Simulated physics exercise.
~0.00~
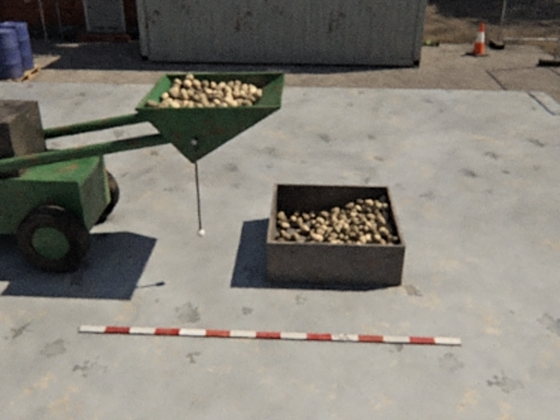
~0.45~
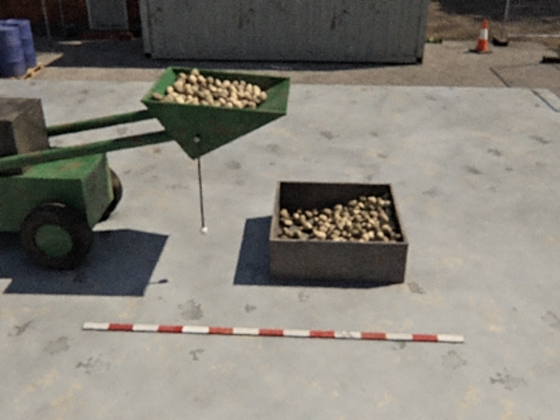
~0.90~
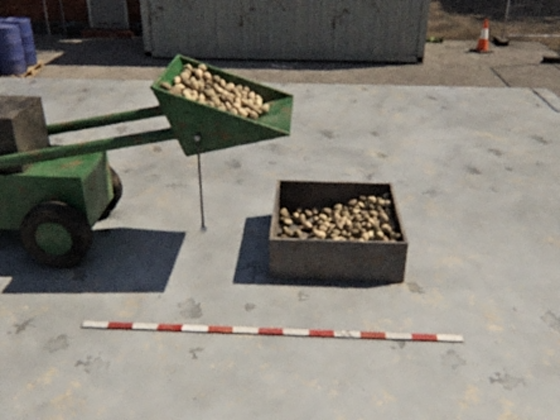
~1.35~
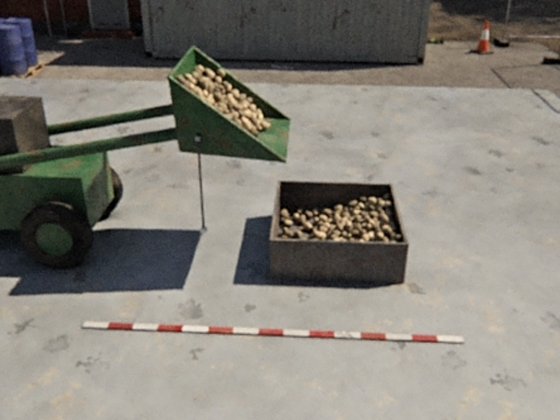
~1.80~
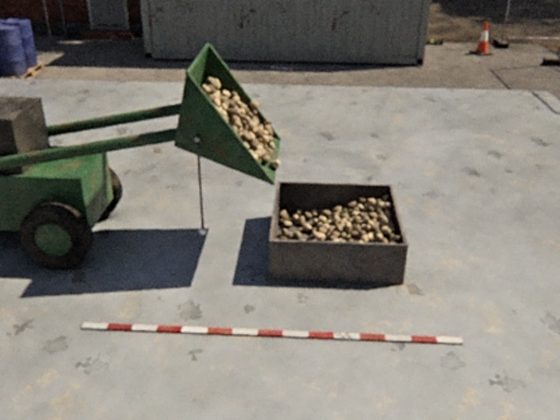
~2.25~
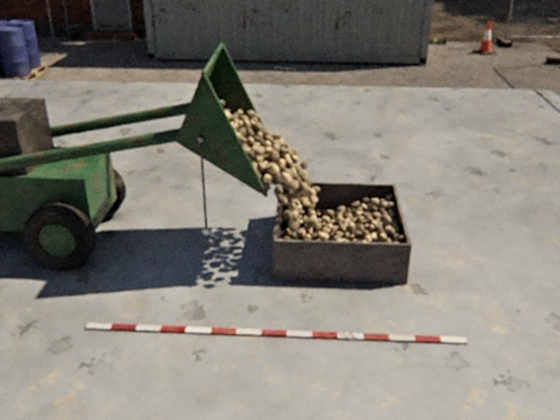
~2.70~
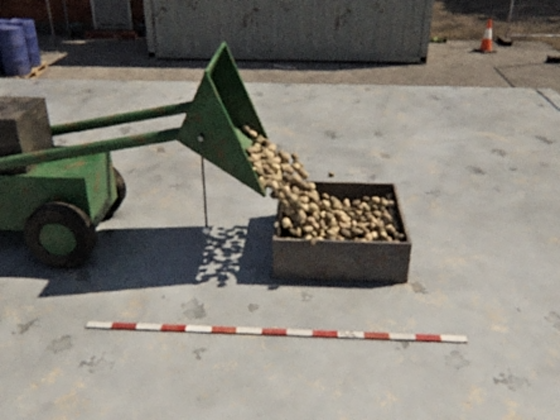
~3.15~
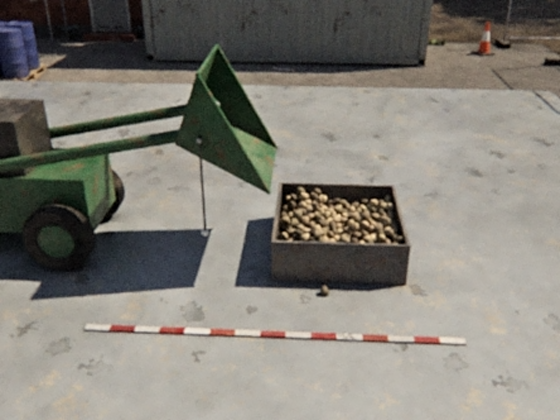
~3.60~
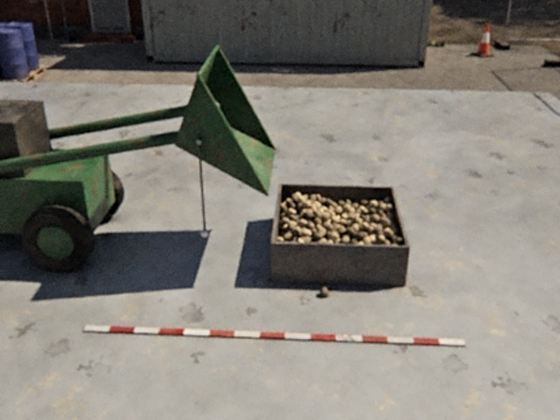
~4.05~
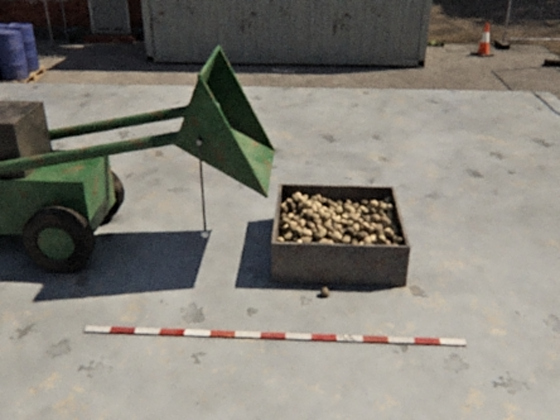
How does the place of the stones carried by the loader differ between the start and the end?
At the start they sit in the raised green bucket on the left, and at the end nearly all of them lie lower down and to the right in the dark bin, with one on the ground in front of it.
